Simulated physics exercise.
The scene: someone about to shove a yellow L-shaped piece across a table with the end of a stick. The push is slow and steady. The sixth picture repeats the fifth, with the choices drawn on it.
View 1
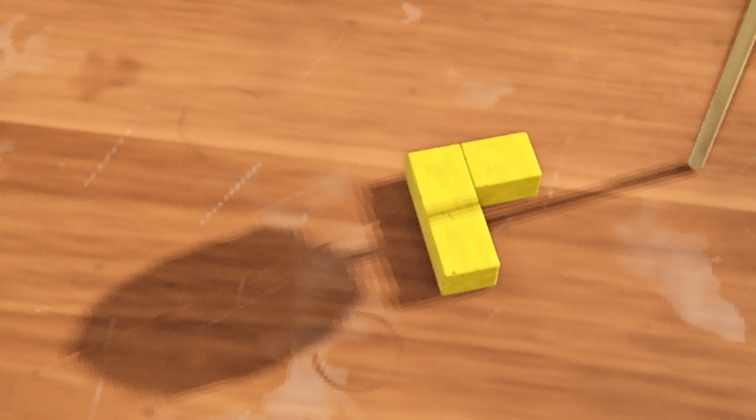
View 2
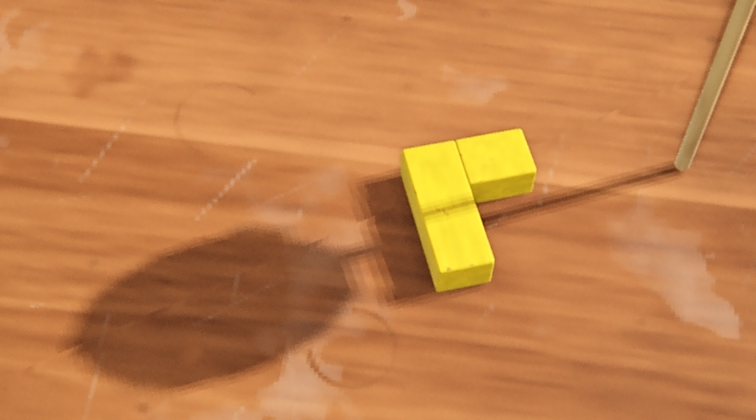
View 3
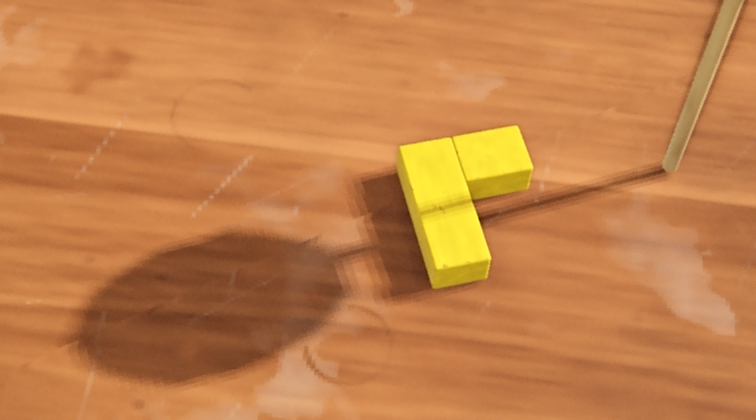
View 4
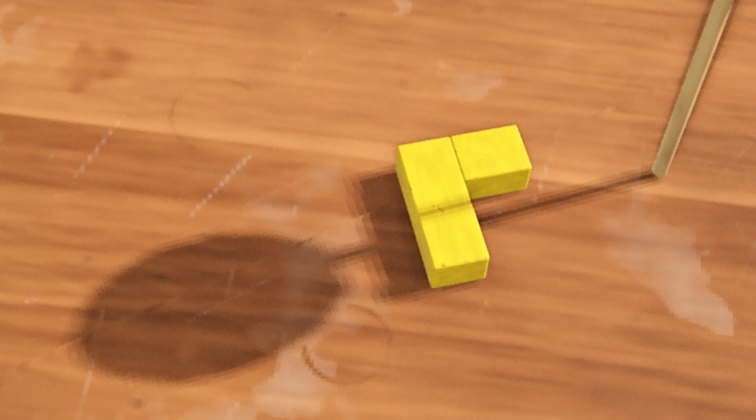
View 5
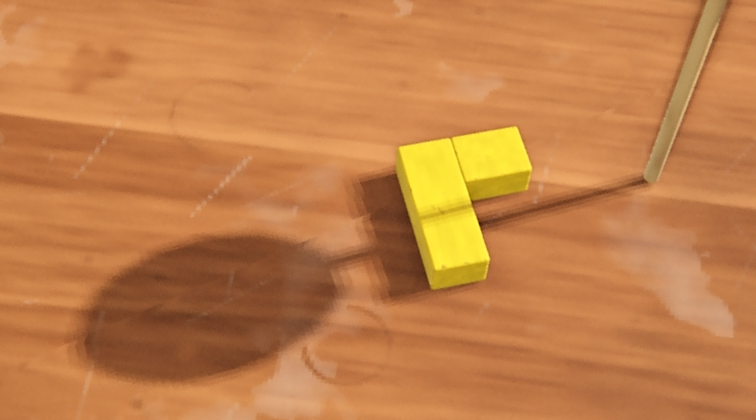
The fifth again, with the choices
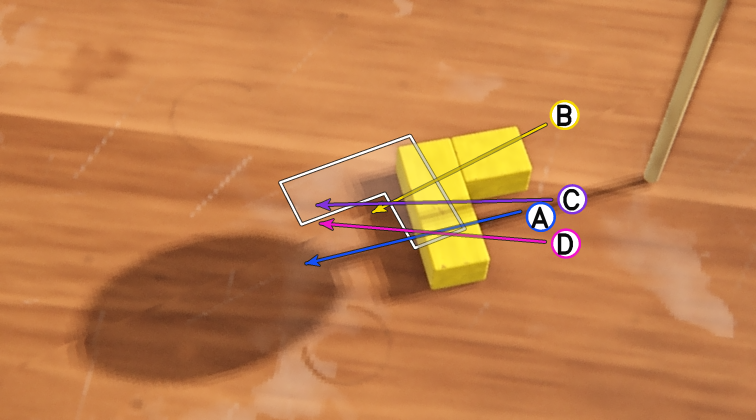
Stick edging slightly left and down beside a yellow L-shaped piece on a wooden table, the piece shifting barely at all.
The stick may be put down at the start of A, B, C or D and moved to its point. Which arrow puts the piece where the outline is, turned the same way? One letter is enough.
The stick should follow D.
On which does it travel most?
Stroke C.
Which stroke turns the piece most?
That is D.
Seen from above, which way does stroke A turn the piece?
On that stroke, clockwise.
On the marked copy, A from (521, 211) to (306, 264); B from (546, 124) to (373, 212); C from (551, 200) to (317, 205); D from (545, 242) to (320, 223).
Taking D. A third of the way, foot of the stick (462, 236), piece (427, 198).
Two thirds of the way, foot of the stick (382, 230), piece (371, 175).
When it is over, foot of the stick (320, 225), piece (356, 157); it fills the outline.
As for the rest, A leaves the piece out of the outline, at (355, 179); B leaves the piece out of the outline, at (436, 248); C leaves the piece out of the outline, at (285, 201).
